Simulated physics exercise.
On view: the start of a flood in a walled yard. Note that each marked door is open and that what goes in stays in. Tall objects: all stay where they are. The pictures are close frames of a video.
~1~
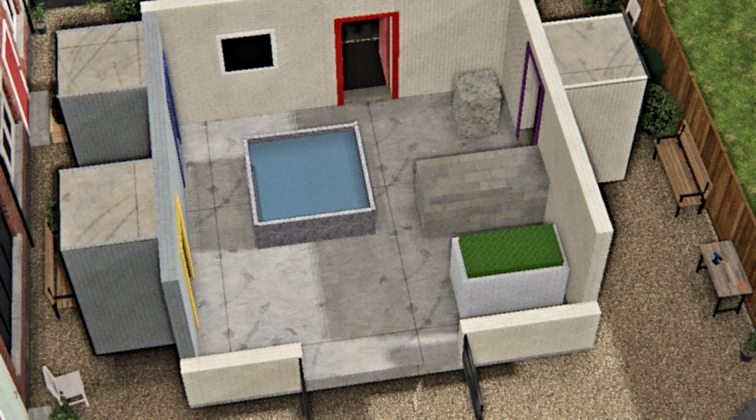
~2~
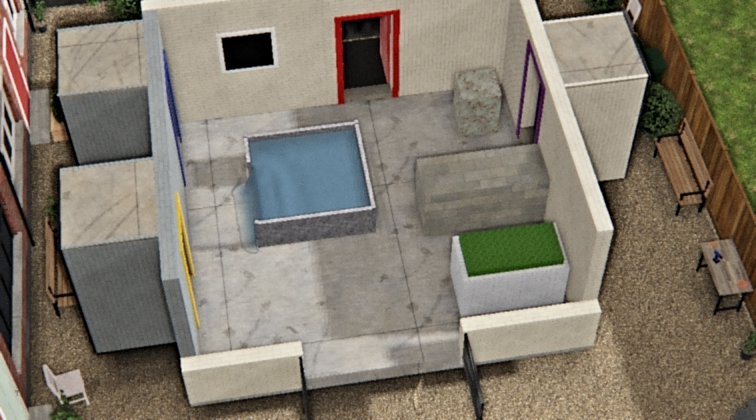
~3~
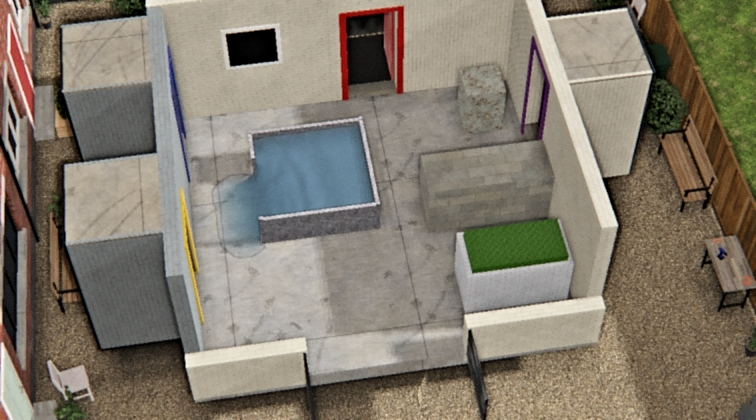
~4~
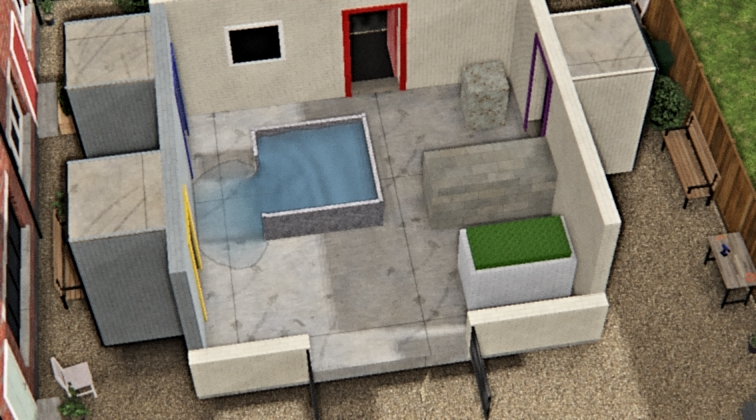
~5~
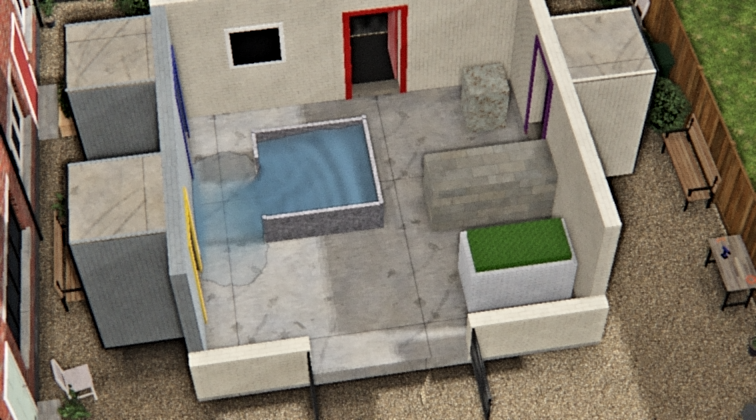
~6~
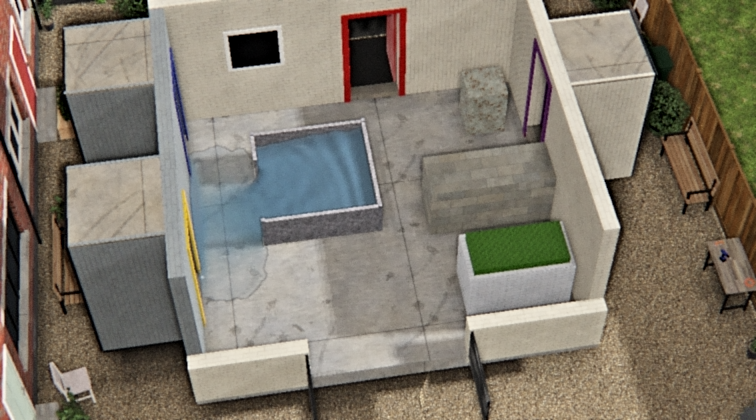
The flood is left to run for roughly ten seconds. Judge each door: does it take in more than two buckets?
My call: The yellow door takes in more, the blue door keeps it to two or fewer, the purple door keeps it to two or fewer, the red door keeps it to two or fewer.
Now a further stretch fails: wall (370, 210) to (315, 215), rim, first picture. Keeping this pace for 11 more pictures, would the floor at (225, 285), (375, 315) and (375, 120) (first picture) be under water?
The first spot is spared, the second soaked and the third spared.
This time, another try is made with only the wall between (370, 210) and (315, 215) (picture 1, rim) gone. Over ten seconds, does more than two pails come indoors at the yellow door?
Result - yellow door: Within bounds.
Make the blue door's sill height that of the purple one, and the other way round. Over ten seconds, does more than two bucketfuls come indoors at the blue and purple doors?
Blue door: Below the mark; purple door: Below the mark.
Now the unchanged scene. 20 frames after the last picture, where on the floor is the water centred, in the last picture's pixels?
Around pixel (282, 219).
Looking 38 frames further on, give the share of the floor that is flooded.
Around 90 percent.
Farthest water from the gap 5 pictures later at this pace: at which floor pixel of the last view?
I'd point to (209, 368).
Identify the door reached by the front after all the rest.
That would be the one in purple.
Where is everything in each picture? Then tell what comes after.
In the first frame, the water tank at (308, 176) is whole and still.
In the second frame, water pours out at (256, 207) and has run to (252, 249).
In the third frame, the front is at (239, 253), out from the gap at (261, 205).
In the fourth frame, the front is at (194, 191), out from the gap at (264, 202).
In the fifth frame, the front is at (202, 275), out from the gap at (264, 204).
In the sixth frame, water pours out at (263, 207) and has run to (202, 293).
A moment on, water covers 20 % of the floor; the yellow door under two buckets in, the blue door wet at the sill, nothing in, the purple door not reached, the red door not reached.
Next, water covers 30 % of the floor; the yellow door over two buckets in, the blue door wet at the sill, nothing in, the purple door not reached, the red door not reached.
Then, water covers 60 % of the floor; the yellow door over two buckets in, the blue door wet at the sill, nothing in, the purple door not reached, the red door wet at the sill, nothing in.
Later, water covers 90 % of the floor; the yellow door over two buckets in, the blue door wet at the sill, nothing in, the purple door wet at the sill, nothing in, the red door wet at the sill, nothing in.
In the end, water covers 95 % of the floor; the yellow door over two buckets in, the blue door wet at the sill, nothing in, the purple door wet at the sill, nothing in, the red door wet at the sill, nothing in.
